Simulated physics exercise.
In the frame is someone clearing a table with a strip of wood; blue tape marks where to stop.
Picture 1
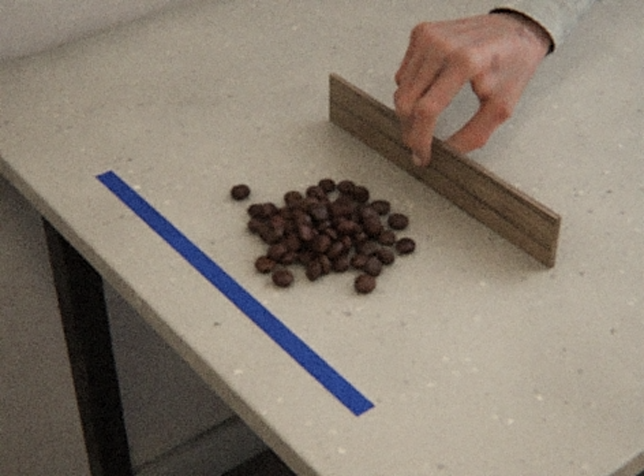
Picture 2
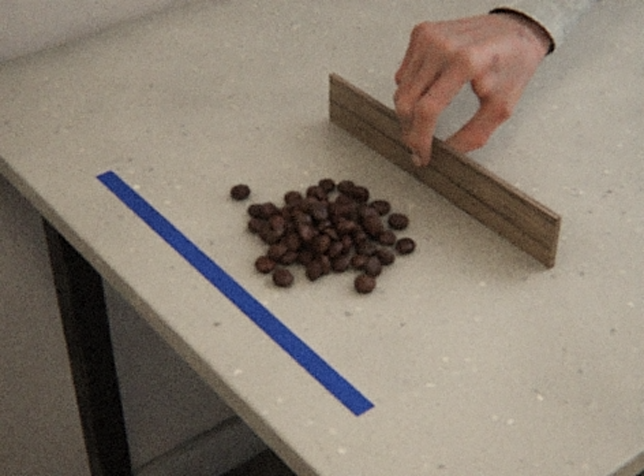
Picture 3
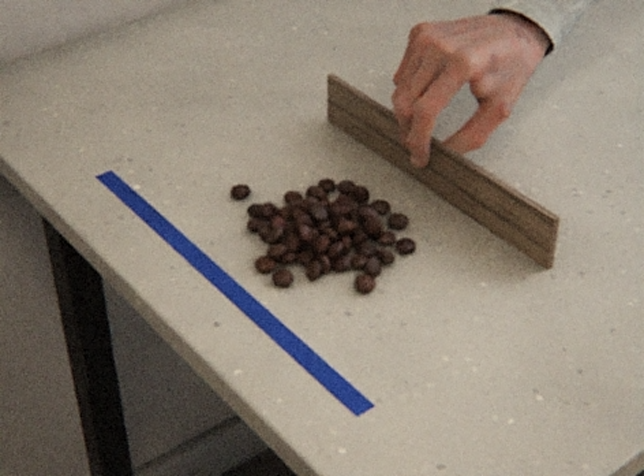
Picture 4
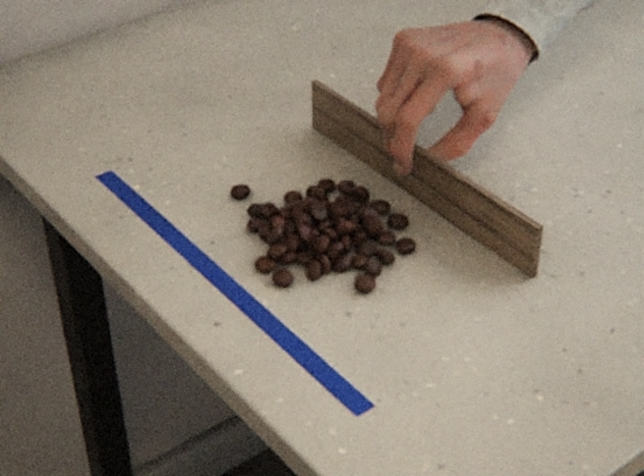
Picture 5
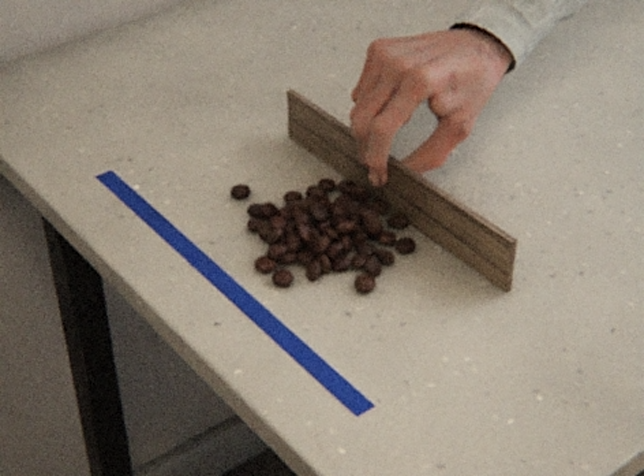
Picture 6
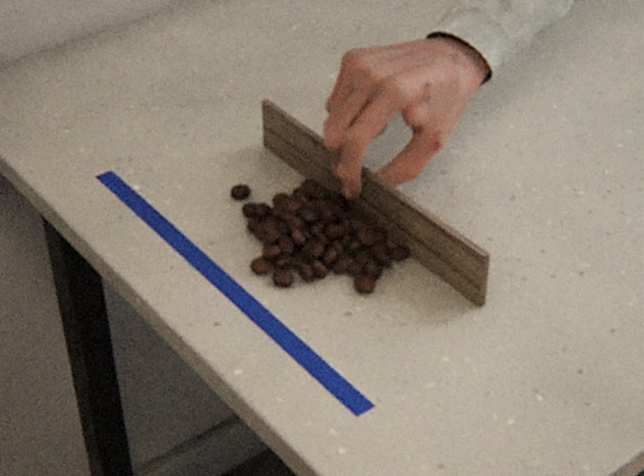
On a pale speckled tabletop, a hand slides an upright wooden strip left, nudging a heap of dark brown drops toward blue tape.
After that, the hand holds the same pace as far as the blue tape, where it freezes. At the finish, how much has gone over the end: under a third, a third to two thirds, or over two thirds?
A third to two thirds.
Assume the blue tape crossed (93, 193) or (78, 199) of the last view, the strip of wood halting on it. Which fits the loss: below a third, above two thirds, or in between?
For the first place it's over two thirds, and for the second it's beyond two thirds.
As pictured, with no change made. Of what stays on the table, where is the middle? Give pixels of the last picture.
The centre ends up roughly at (183, 292).
Shortly afterwards, strip of wood still moving, near (287, 205); heap all on the table, its front near (191, 293).
Next, strip of wood stopped at the blue tape; heap near a quarter over the edge.
Some moments later, strip of wood stopped at the blue tape; heap near half over the edge.
In the end, strip of wood stopped at the blue tape; heap near half over the edge.
